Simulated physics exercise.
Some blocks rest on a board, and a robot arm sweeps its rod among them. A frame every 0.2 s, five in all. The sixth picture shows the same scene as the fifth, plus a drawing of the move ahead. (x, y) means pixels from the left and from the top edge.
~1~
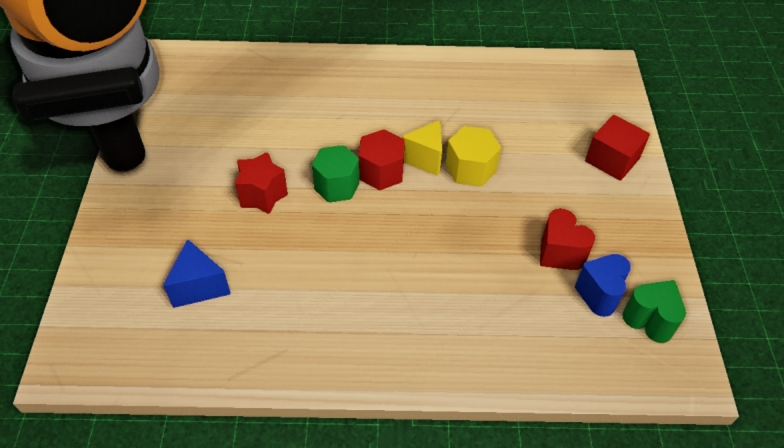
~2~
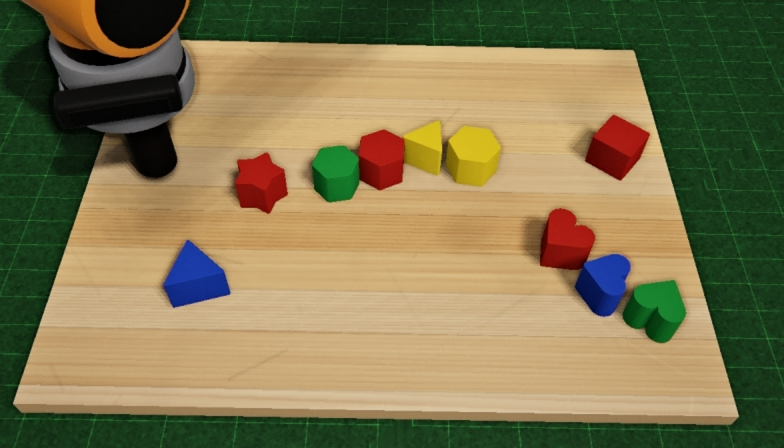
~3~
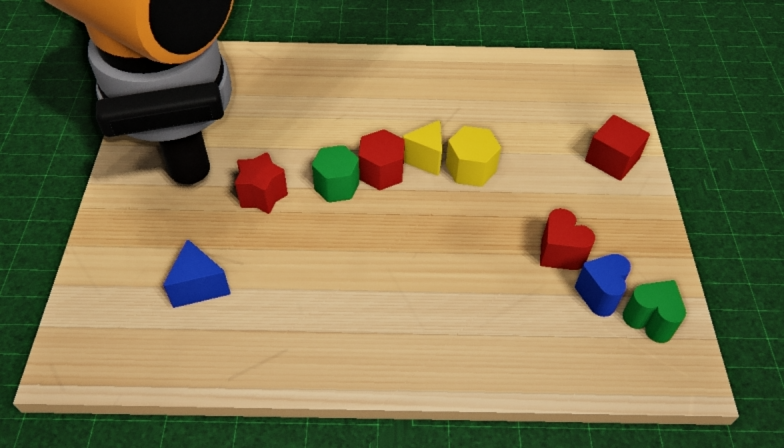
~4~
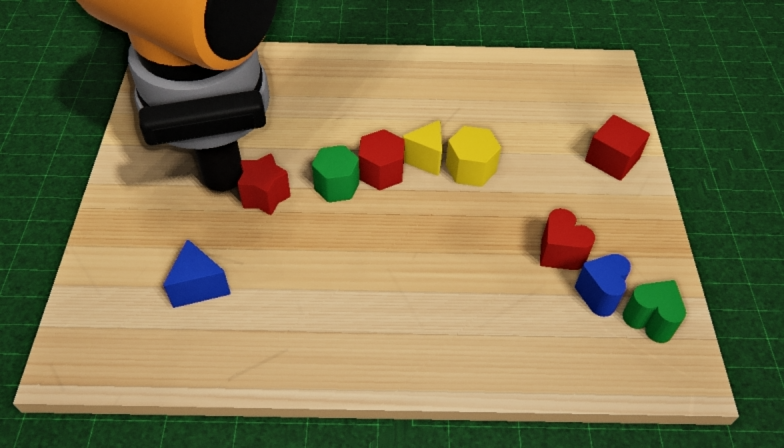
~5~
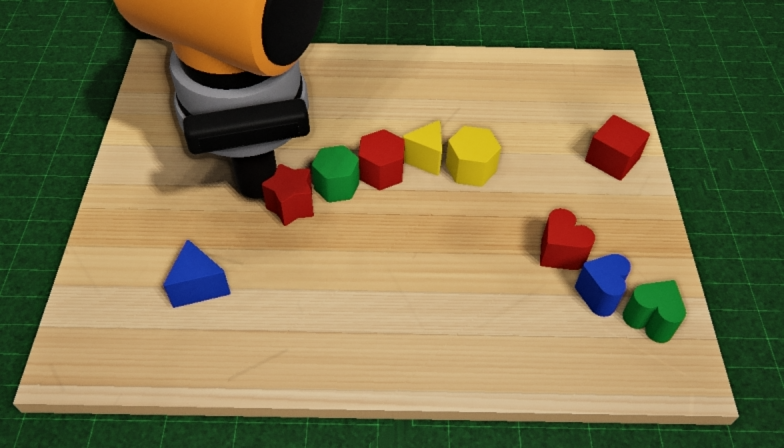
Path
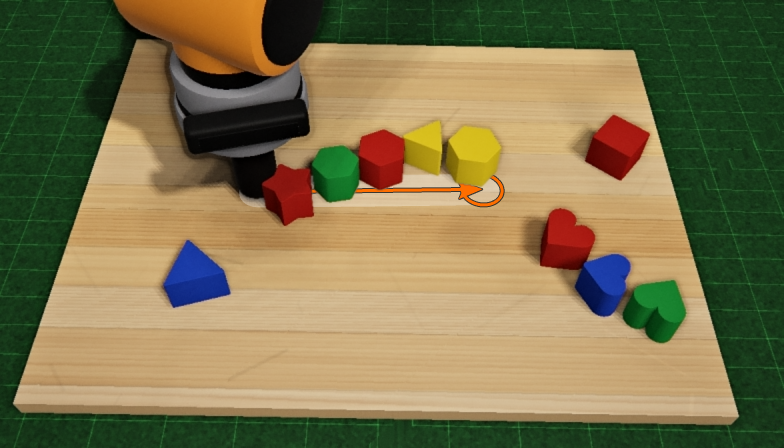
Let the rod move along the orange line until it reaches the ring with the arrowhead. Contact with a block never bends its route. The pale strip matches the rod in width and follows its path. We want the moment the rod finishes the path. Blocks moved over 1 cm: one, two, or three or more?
I expect three or more blocks to move.
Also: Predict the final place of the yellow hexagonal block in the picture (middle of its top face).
Located at (537, 119).
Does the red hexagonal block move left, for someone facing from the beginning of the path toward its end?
In short: Yes.
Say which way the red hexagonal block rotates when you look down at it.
Spins counterclockwise.
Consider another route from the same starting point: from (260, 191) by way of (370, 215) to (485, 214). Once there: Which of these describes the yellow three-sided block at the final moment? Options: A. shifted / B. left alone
The one that fits is A, shifted.
Drawn move, straight from (260, 191) to (482, 189).
The first path, step by step. One third of the way, rod at (335, 184); red star-shaped block at (327, 198), turned 60° clockwise; green hexagonal block at (378, 160); red hexagonal block at (411, 137).
Two thirds of the way, rod at (411, 183); red star-shaped block at (327, 198), turned 65° clockwise; green hexagonal block at (448, 152), turned 45° anticlockwise; red hexagonal block at (436, 120), turned 30° anticlockwise; yellow hexagonal block at (488, 140).
At the end, rod at (483, 183); red star-shaped block at (327, 198), turned 65° clockwise; green hexagonal block at (515, 144), turned 75° anticlockwise; red hexagonal block at (436, 119), turned 35° anticlockwise; yellow hexagonal block at (537, 119), turned 35° anticlockwise.
